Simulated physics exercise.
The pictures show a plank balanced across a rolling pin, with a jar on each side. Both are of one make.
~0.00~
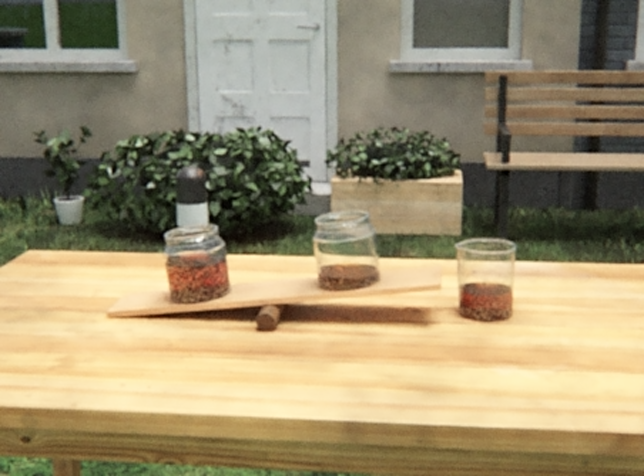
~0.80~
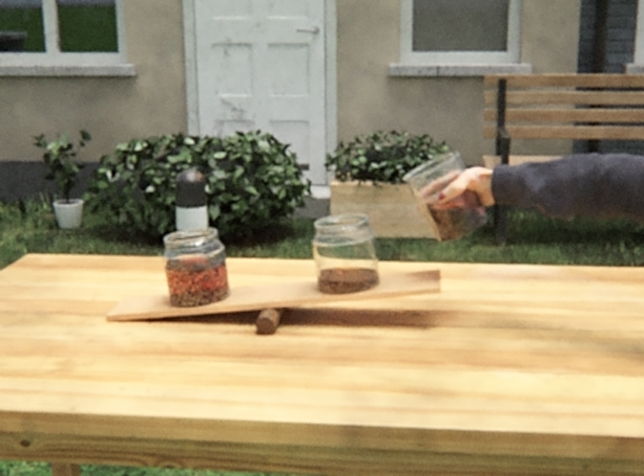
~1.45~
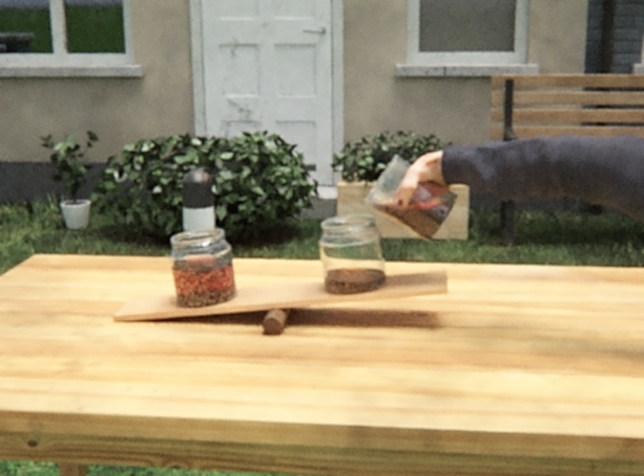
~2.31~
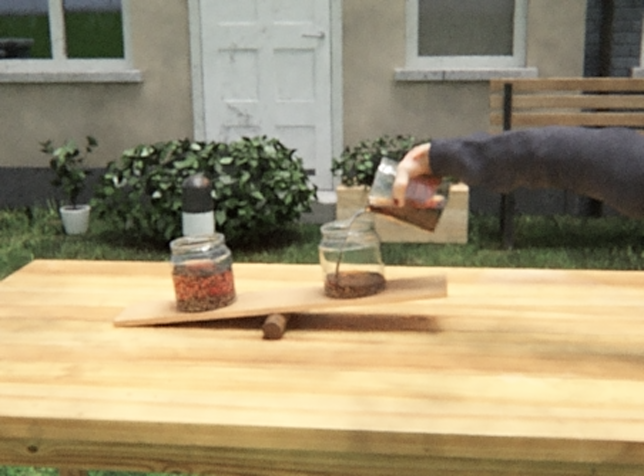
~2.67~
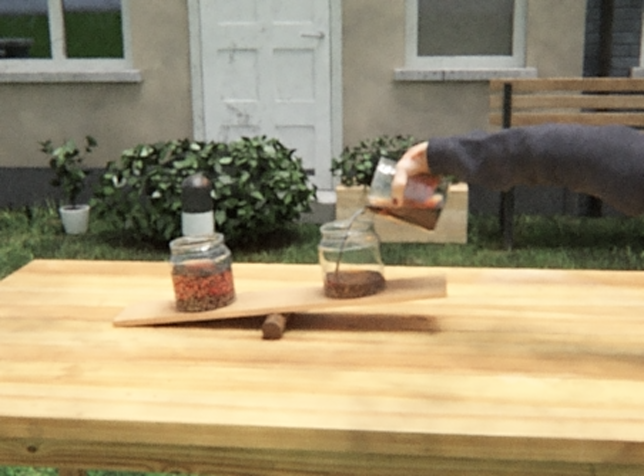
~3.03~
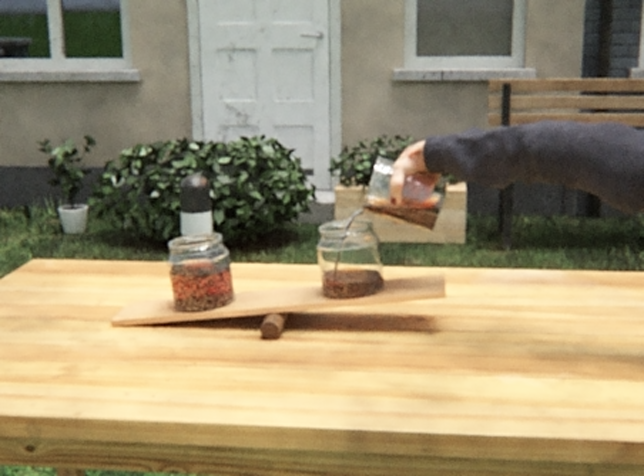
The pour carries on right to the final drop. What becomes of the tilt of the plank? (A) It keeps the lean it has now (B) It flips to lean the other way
It keeps the lean it has now (A).
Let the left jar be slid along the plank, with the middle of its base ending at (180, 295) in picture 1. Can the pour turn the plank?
After that: It stays put.
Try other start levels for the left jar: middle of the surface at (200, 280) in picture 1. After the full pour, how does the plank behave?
After that, it tilts the other way.
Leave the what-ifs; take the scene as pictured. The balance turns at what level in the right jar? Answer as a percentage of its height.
Result: Some 50 per cent.
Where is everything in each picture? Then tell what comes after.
All is still; beaker (487, 279) about a third full; right jar (346, 248) nearly empty, raised; left jar (196, 261) about half full, on the low side, in the first picture.
The hand lifts the beaker; rolling pin (266, 324); right jar nearly empty, surface at (348, 274), in the second picture.
The beaker is brought over; beaker (411, 198) tipped 55° with all of its load; right jar (352, 252) nearly empty, in the third picture.
A stream runs into the right jar; rolling pin (273, 329); right jar nearly empty, surface at (354, 277); left jar about half full, surface at (202, 268), in the fourth picture.
A stream runs into the right jar; beaker (407, 195) tipped 70° with nearly all of its load; right jar (351, 256) nearly empty, in the fifth picture.
A stream runs into the right jar; rolling pin (271, 329); right jar about a quarter full, surface at (352, 275); left jar about half full, surface at (200, 268), in the sixth picture.
After 5.1 s, the right jar is about a third full; the plank leans as before.
After 8.6 s, the right jar is about half full; the plank leans as before.
